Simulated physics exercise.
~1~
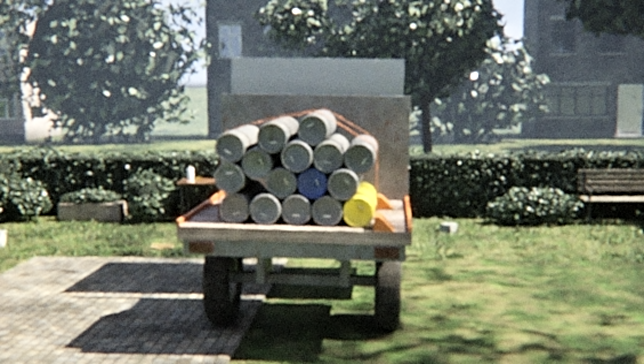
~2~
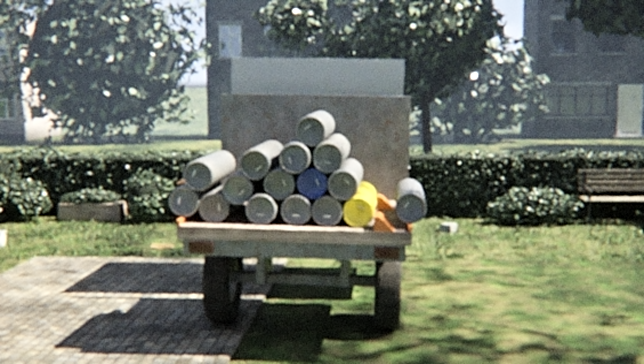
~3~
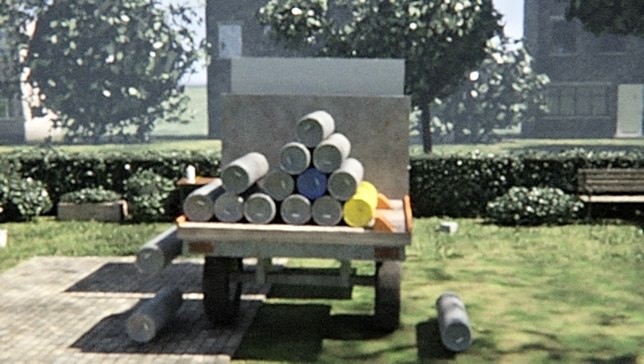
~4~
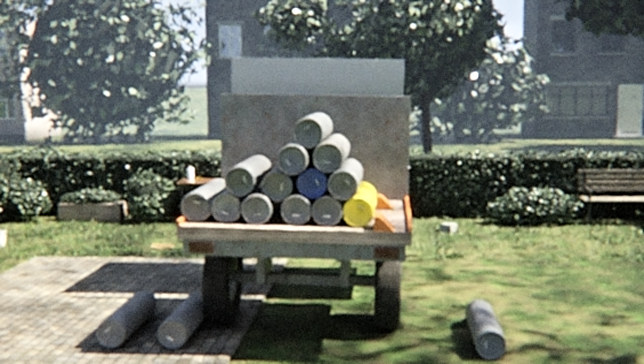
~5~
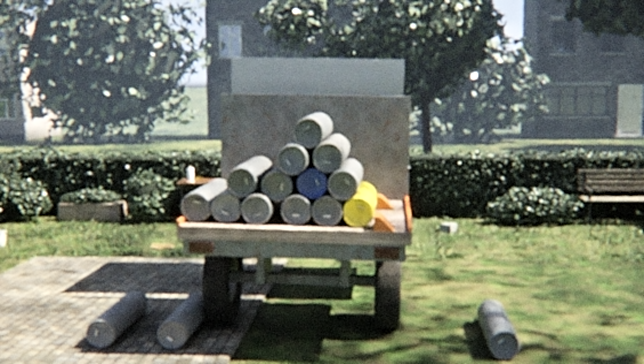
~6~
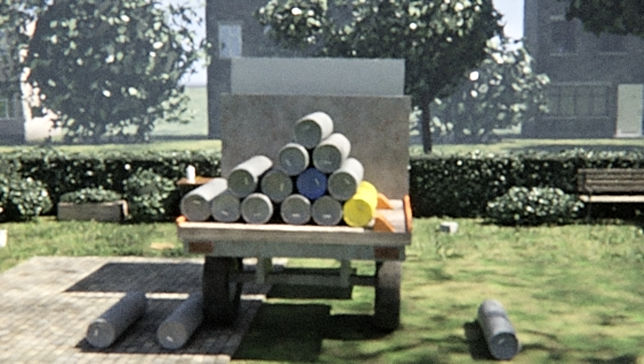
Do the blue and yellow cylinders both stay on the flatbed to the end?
Yes, both stay aboard. The yellow one remains on the deck near the right edge, and the blue one is still resting up on others in the stack.
